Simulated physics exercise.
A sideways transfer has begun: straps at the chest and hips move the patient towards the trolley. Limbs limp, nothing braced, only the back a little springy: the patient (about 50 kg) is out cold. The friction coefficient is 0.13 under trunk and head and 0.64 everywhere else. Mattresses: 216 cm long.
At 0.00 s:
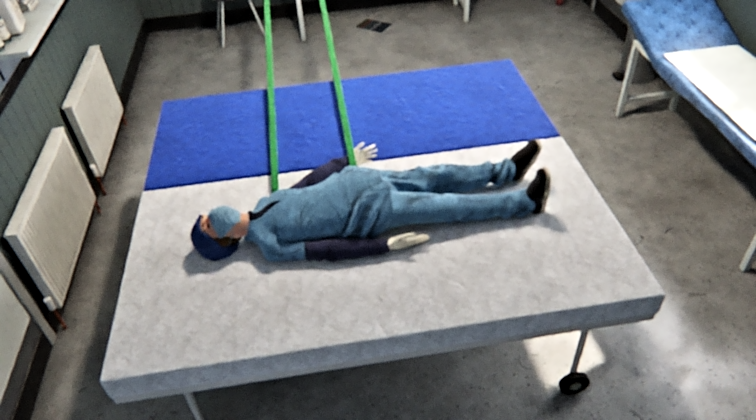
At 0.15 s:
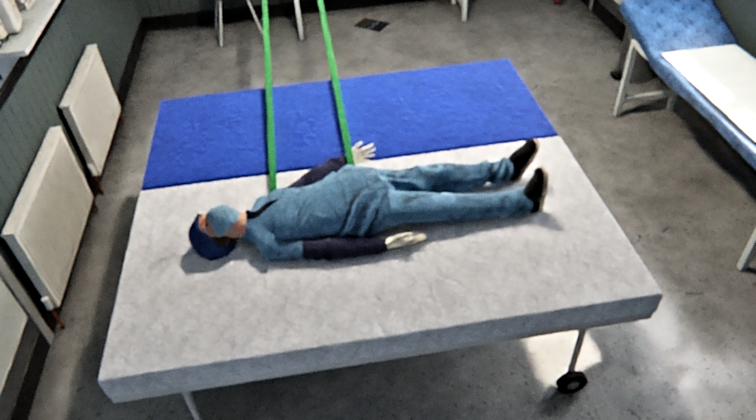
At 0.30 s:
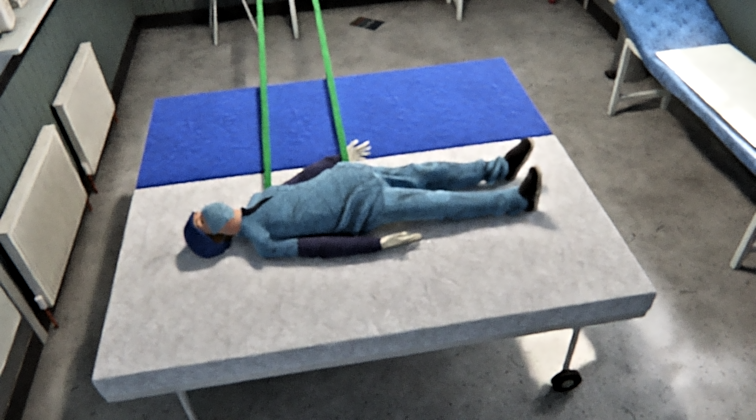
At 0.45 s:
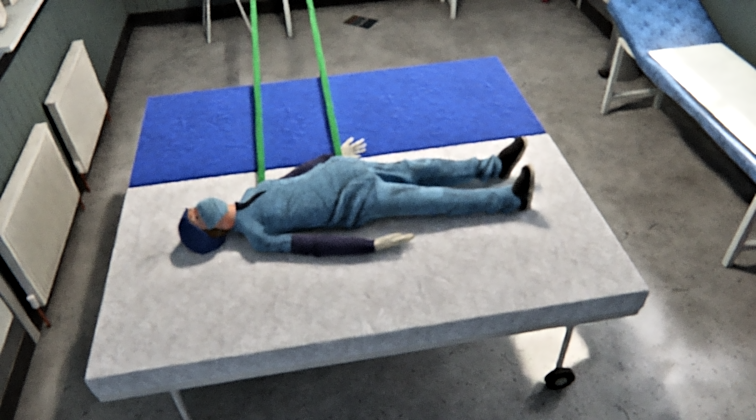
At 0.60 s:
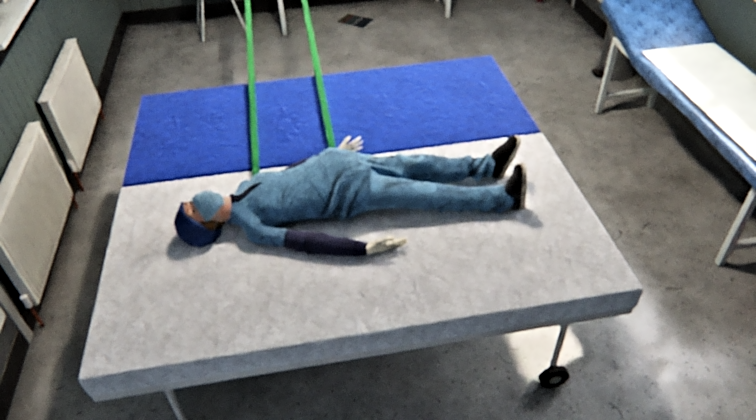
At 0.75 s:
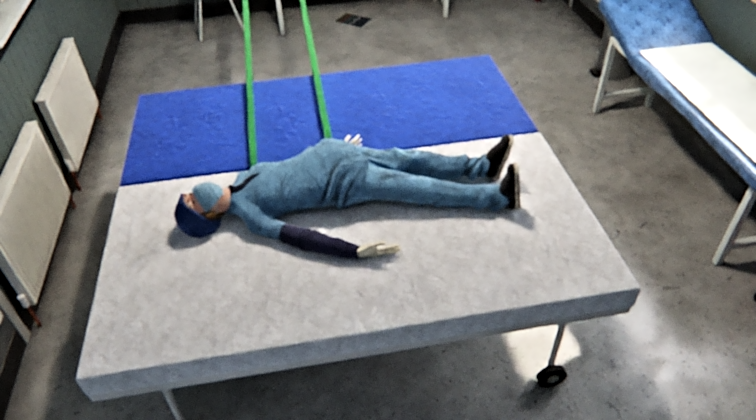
A limp figure lies still, then two green straps drag it slightly toward the blue section.
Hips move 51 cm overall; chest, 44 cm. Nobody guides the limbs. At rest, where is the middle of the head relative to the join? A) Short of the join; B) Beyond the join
(A) Short of the join.
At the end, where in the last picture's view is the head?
You'll find it around (201, 174) at the end.
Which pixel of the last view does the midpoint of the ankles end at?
Roughly at (468, 165).
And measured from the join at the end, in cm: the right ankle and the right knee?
Shortfall: Right ankle 44 cm, right knee 24 cm.
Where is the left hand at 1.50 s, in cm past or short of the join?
Some 26 cm past it.
After 1.00 s the head is 26 cm short of the join, near (198, 197) in the last picture's view; the right ankle 50 cm short of the join.
After 1.50 s the head is 9 cm short of the join, near (200, 175) in the last picture's view; the right ankle 45 cm short of the join.
After 2.00 s the head is 9 cm short of the join, near (201, 174) in the last picture's view.
At rest, 2.4 s, head stops short of the join; left hand crosses the join; right hand stops short of the join; left ankle stops short of the join; right ankle stops short of the join; right knee stops short of the join.
